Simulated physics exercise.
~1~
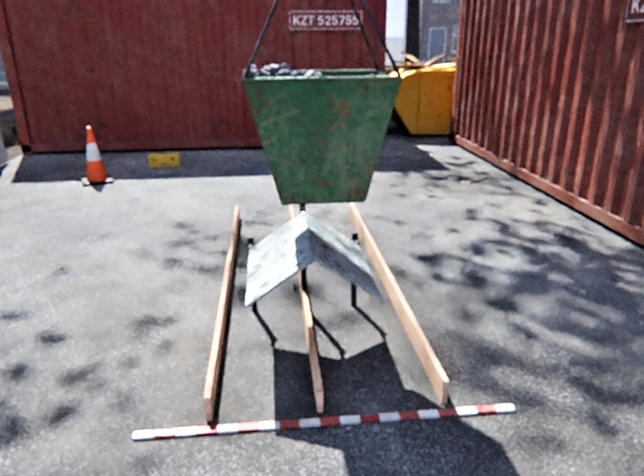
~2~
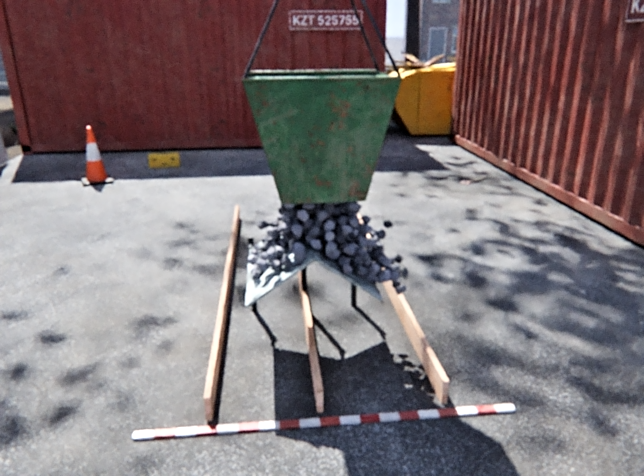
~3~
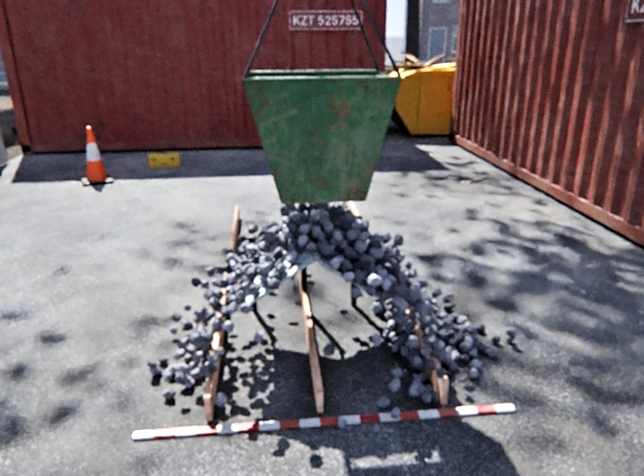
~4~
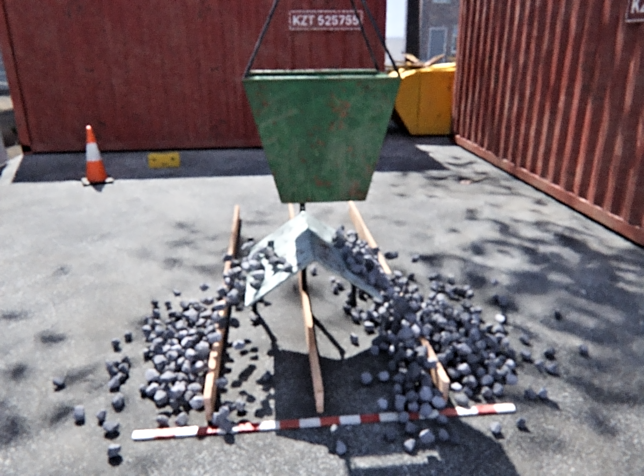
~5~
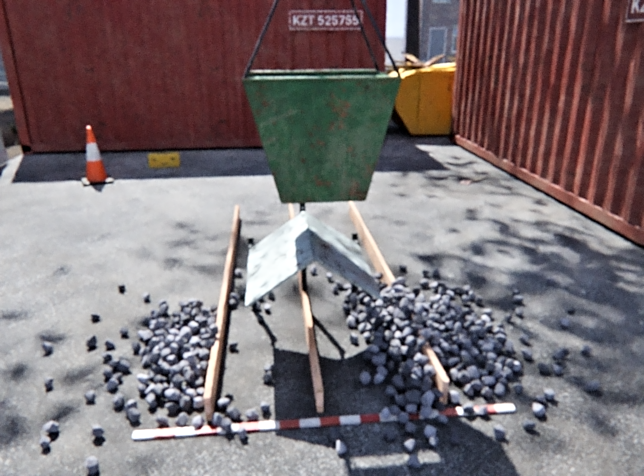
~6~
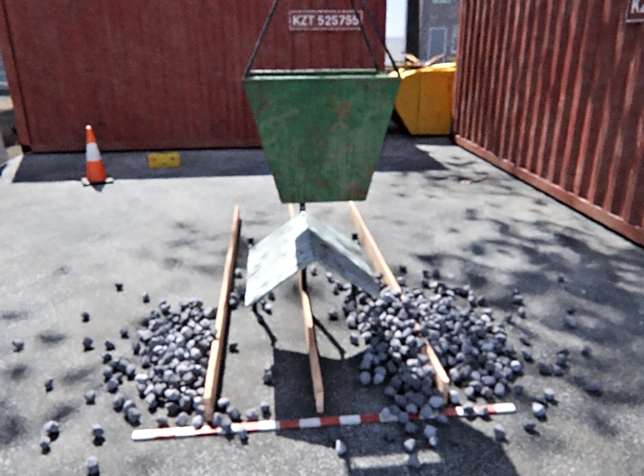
Dark grey stones drop from a green hopper onto a peaked steel plate, slide down both slopes and tumble over wooden boards on the asphalt, settling in two scattered piles, the larger on the right, with few between the left and middle boards.
